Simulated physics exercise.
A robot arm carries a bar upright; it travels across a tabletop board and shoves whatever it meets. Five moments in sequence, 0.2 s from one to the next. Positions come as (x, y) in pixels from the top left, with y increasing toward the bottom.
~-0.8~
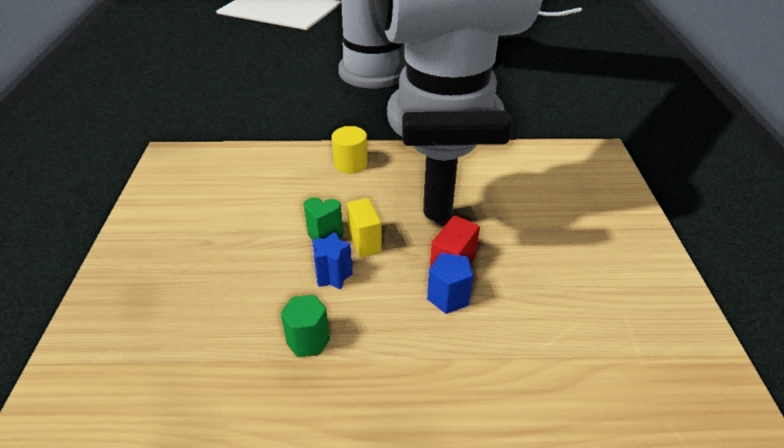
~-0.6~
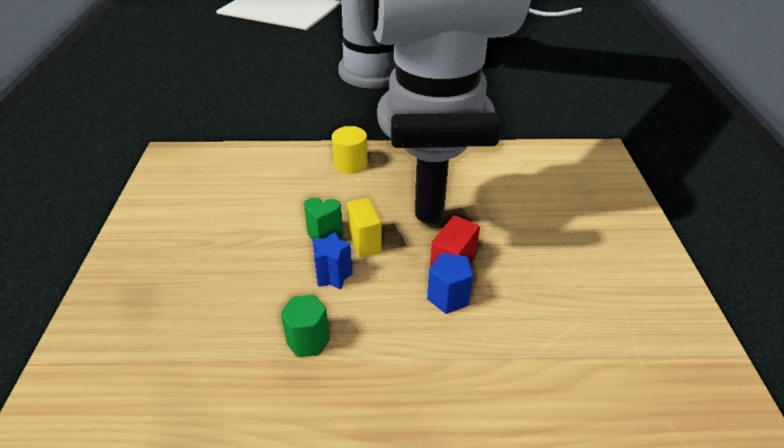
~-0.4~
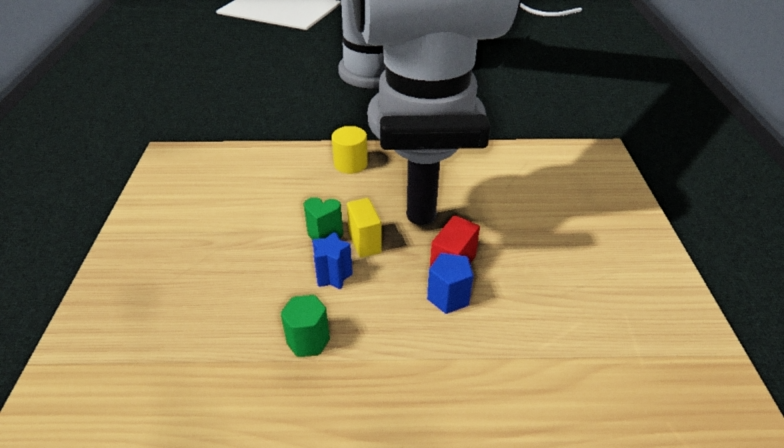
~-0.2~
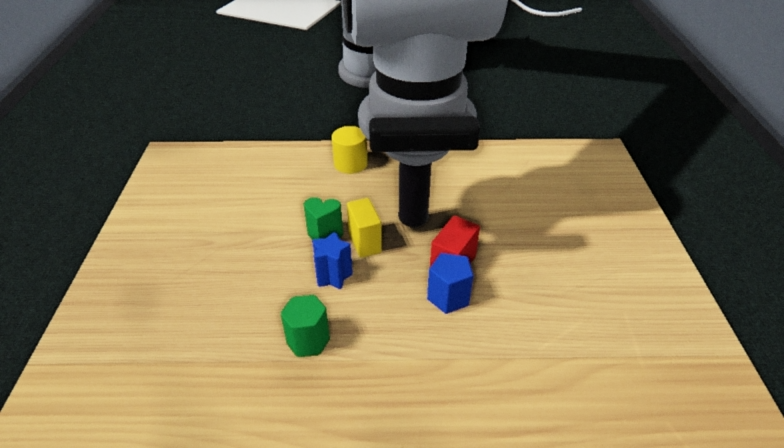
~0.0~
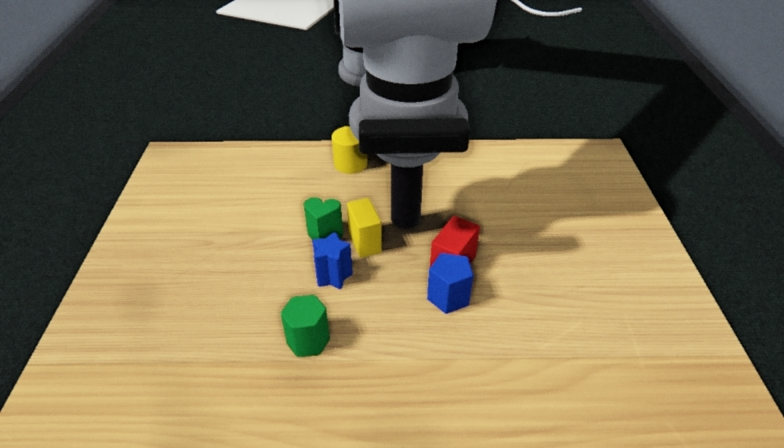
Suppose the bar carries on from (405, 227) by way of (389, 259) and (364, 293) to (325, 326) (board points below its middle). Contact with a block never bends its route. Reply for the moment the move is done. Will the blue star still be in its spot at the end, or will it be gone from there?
Well, the blue star holds its place.
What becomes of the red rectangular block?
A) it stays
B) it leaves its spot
The one that fits is A, it stays.
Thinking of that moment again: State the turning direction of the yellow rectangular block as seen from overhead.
It is turned clockwise.
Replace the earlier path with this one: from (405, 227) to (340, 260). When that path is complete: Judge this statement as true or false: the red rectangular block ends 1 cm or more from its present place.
The statement is false.
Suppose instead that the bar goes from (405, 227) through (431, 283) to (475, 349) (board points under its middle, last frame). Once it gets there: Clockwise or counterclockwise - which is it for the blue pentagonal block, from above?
Counterclockwise rotation.
The first path, step by step. One third of the way, bar (388, 254); yellow rectangular block (361, 213), turned 20° clockwise.
Two thirds of the way, bar (364, 286); yellow rectangular block (361, 213), turned 20° clockwise.
At the end, bar (324, 318); green hexagonal block (293, 320); blue star still; yellow rectangular block (361, 213), turned 20° clockwise; red rectangular block still.
